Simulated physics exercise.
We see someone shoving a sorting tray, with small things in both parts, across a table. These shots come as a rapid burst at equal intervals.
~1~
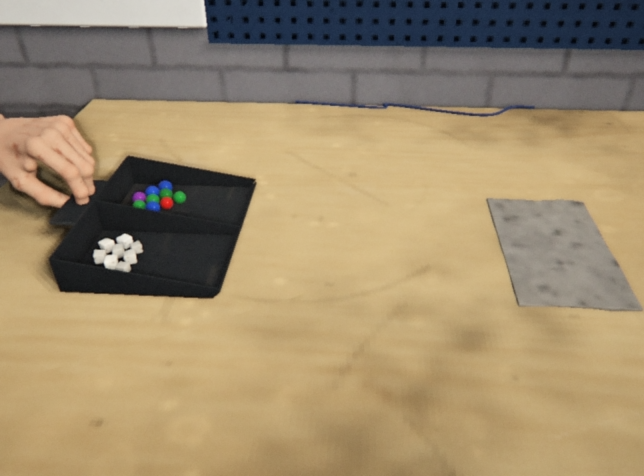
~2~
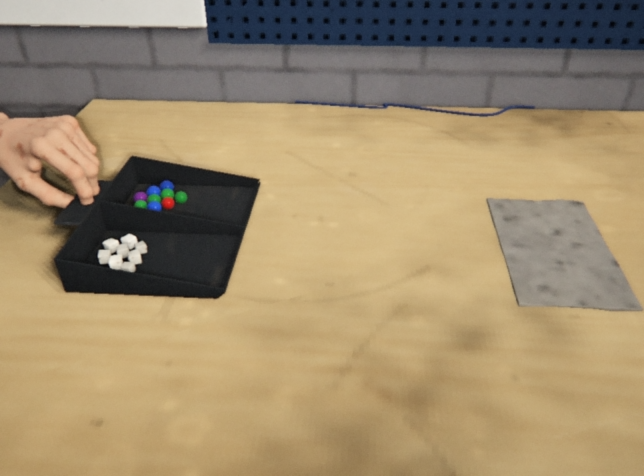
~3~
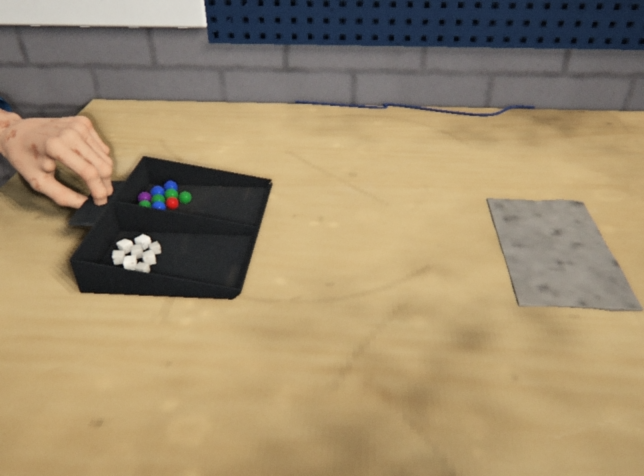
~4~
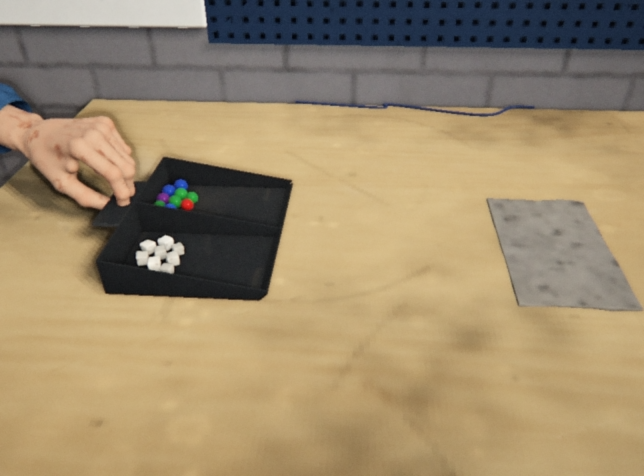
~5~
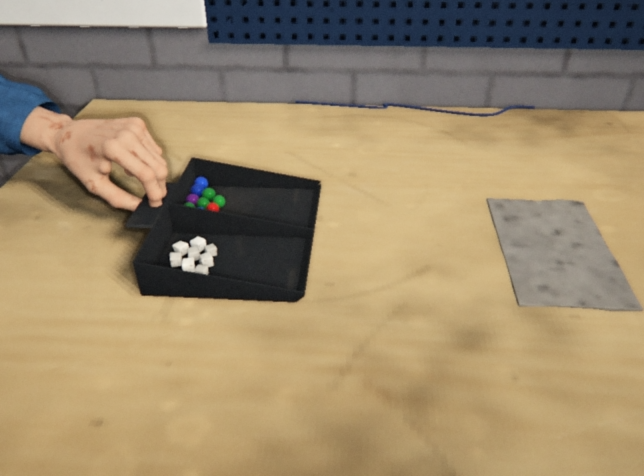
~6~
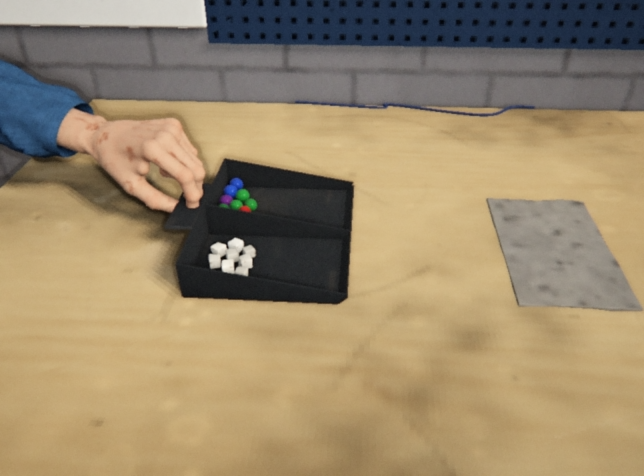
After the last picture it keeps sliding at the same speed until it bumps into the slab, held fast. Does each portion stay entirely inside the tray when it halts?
Near portion - yes, it all stays inside; far portion - no, some is thrown out.
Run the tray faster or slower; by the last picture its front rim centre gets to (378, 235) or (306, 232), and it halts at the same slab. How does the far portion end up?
Run 1: It spills partly over. Run 2: It holds inside the tray.
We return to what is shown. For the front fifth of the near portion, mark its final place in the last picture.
It stops around (482, 272) in the final picture.
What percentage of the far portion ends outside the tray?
I'd say around 50 per cent.
Then, 0.11 s past the last view, tray still sliding, front rim near (426, 236); near portion all inside; far portion all inside.
Then, 0.32 s past the last view, tray stopped at the slab; near portion all inside, moved towards the front rim; far portion all inside, moved towards the front rim.
Then, 0.53 s past the last view, tray stopped at the slab; near portion all inside, moved towards the front rim; far portion about half out of the tray.
Finally, tray stopped at the slab; near portion all inside, moved towards the front rim; far portion about half out of the tray.
